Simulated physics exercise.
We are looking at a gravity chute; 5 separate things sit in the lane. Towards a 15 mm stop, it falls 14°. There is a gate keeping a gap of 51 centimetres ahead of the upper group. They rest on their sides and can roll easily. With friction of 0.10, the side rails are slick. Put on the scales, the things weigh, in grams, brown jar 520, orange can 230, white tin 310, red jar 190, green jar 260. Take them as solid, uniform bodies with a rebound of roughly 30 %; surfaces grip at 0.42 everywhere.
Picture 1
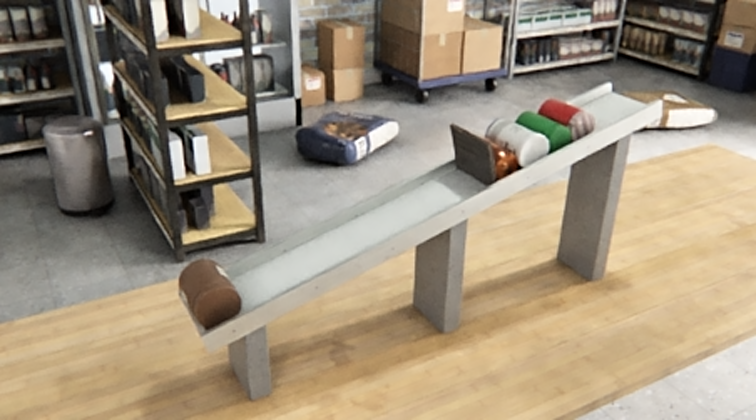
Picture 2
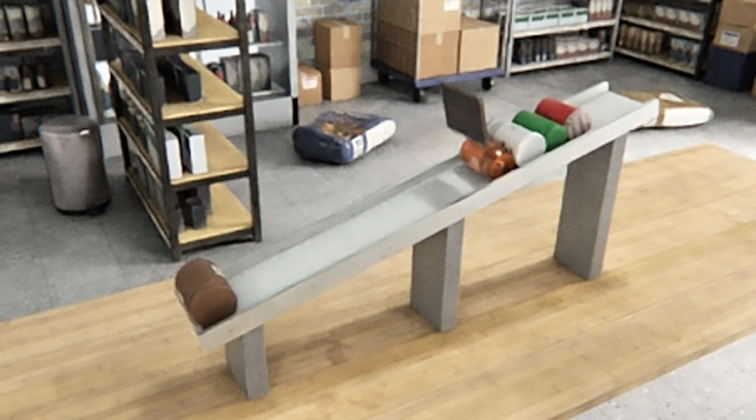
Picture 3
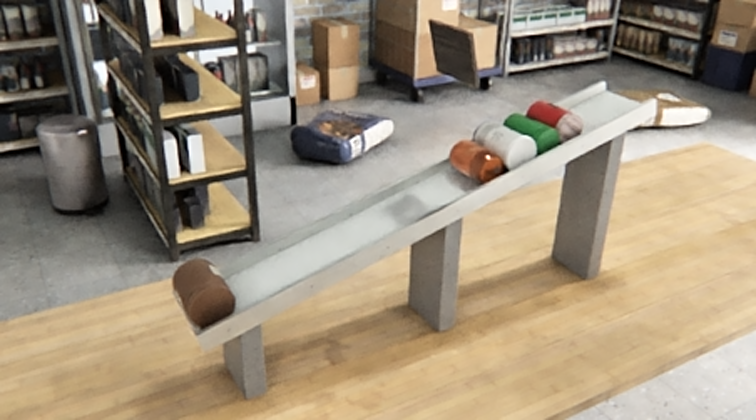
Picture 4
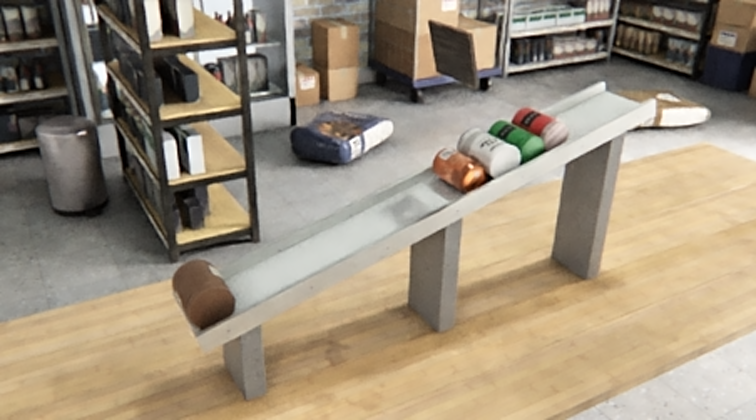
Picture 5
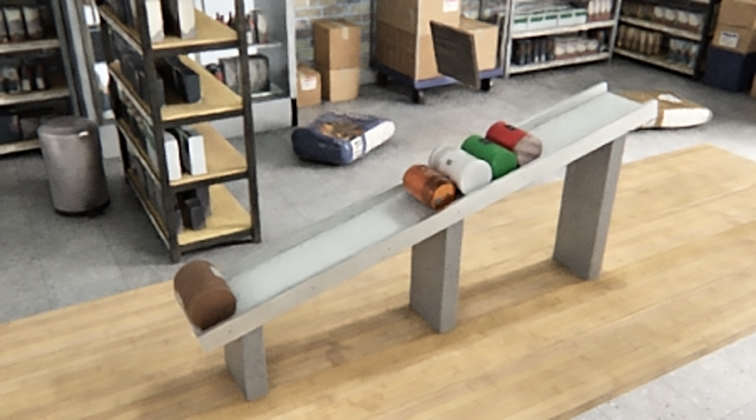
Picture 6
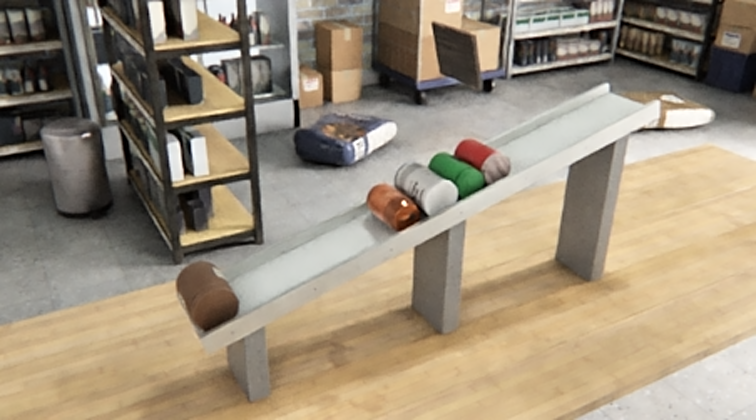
Sloping chute with a gate lifting away, orange, white, green and red cylinders rolling down leftward, a brown one resting below.
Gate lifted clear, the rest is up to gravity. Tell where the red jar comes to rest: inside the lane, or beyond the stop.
The red jar comes to rest inside the lane.
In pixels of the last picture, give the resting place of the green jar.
Its middle settles close to pixel (276, 266).
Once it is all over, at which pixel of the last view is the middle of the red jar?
Somewhere around (307, 249).
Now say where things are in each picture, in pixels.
In the first picture, gate shut; red jar (566, 120); brown jar (210, 293).
In the second picture, leader 59 cm from the stop; white tin (513, 142); green jar (539, 132).
In the third picture, leader 57 cm from the stop; brown jar (204, 293); orange can (476, 161).
In the fourth picture, leader 53 cm from the stop; orange can (459, 170); white tin (488, 154).
In the fifth picture, leader 45 cm from the stop; orange can (428, 187); brown jar (205, 294).
In the sixth picture, leader 37 cm from the stop; red jar (482, 162); white tin (425, 188).
Then, 0.20 s past the last view, leader 18 cm from the stop; red jar near (402, 202).
Then, 0.40 s past the last view, leader 4 cm from the stop; red jar near (351, 227); green jar not moving.
Finally, over the stop, brown jar; the other 4 in the lane. In the last view, red jar near (307, 249).
